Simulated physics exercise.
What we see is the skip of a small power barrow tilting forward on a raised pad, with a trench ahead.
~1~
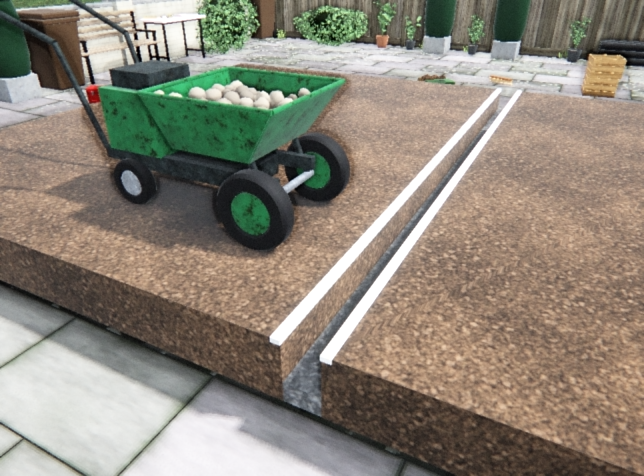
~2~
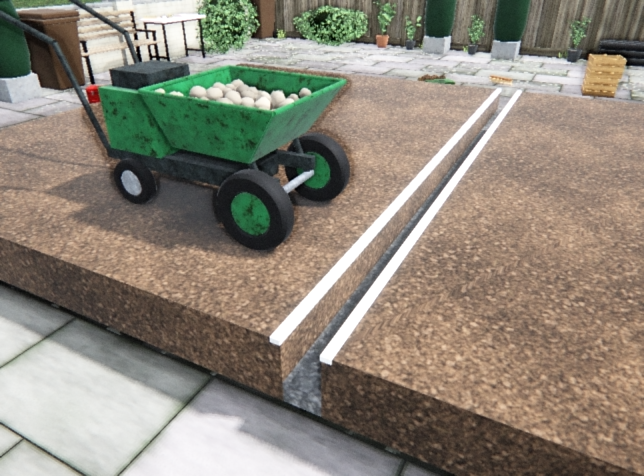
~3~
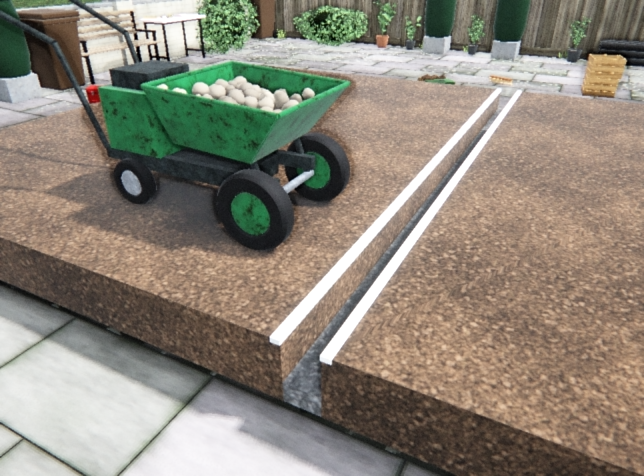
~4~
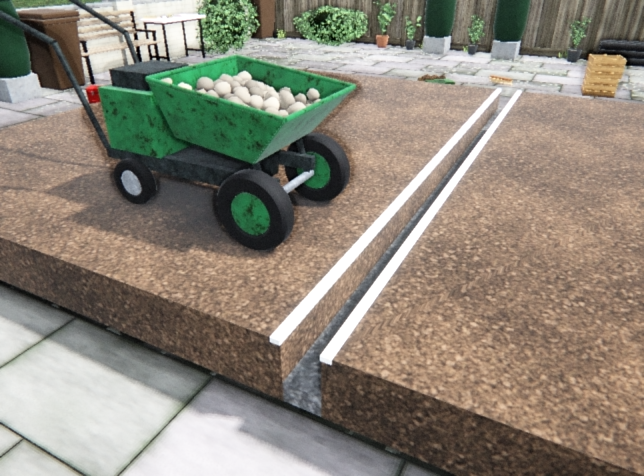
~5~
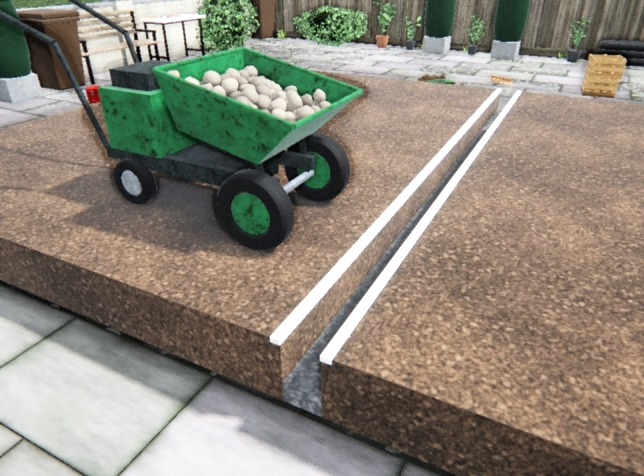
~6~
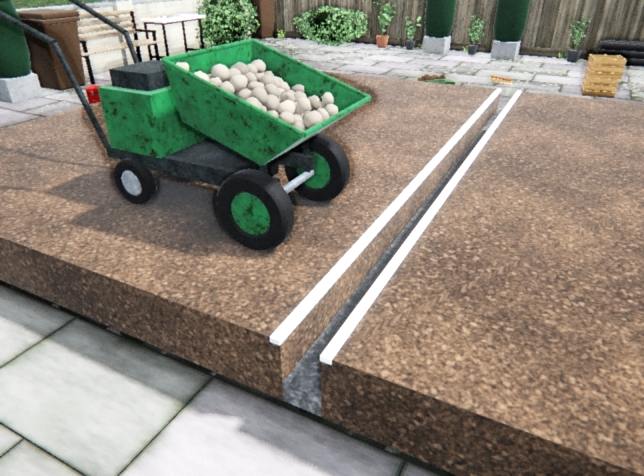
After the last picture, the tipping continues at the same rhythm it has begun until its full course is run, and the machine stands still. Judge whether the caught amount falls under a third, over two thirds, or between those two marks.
No less than a third, no more than two thirds.
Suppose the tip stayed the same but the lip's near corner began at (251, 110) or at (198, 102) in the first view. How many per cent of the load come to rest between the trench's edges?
That works out to 70 per cent for the first position and 20 per cent for the second.
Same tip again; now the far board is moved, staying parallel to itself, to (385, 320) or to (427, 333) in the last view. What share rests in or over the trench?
The first try comes to close to 80 per cent, the next to 100 per cent.
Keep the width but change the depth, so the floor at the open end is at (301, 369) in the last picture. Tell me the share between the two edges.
40 %, roughly.
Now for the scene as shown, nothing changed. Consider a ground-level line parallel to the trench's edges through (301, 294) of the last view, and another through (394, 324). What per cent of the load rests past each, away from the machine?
Estimate, first then second: 100 %, 20 %.
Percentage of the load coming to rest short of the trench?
Some 0 per cent.
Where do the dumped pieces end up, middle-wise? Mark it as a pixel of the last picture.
Once nothing moves, the middle sits near (399, 244).
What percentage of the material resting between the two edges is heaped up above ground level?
My estimate would be close to 10 per cent.
Shortly afterwards, skip tipped steeply; the whole lot in the skip.
Next, skip tipped right over; the bulk in the skip; a little in or heaped over the trench; a little beyond it; only a few falling.
Some moments later, skip tipped right over; near a quarter in the skip; near a quarter in or heaped over the trench; near half beyond it.
In the end, skip tipped right over; near half in or heaped over the trench; near half beyond it.
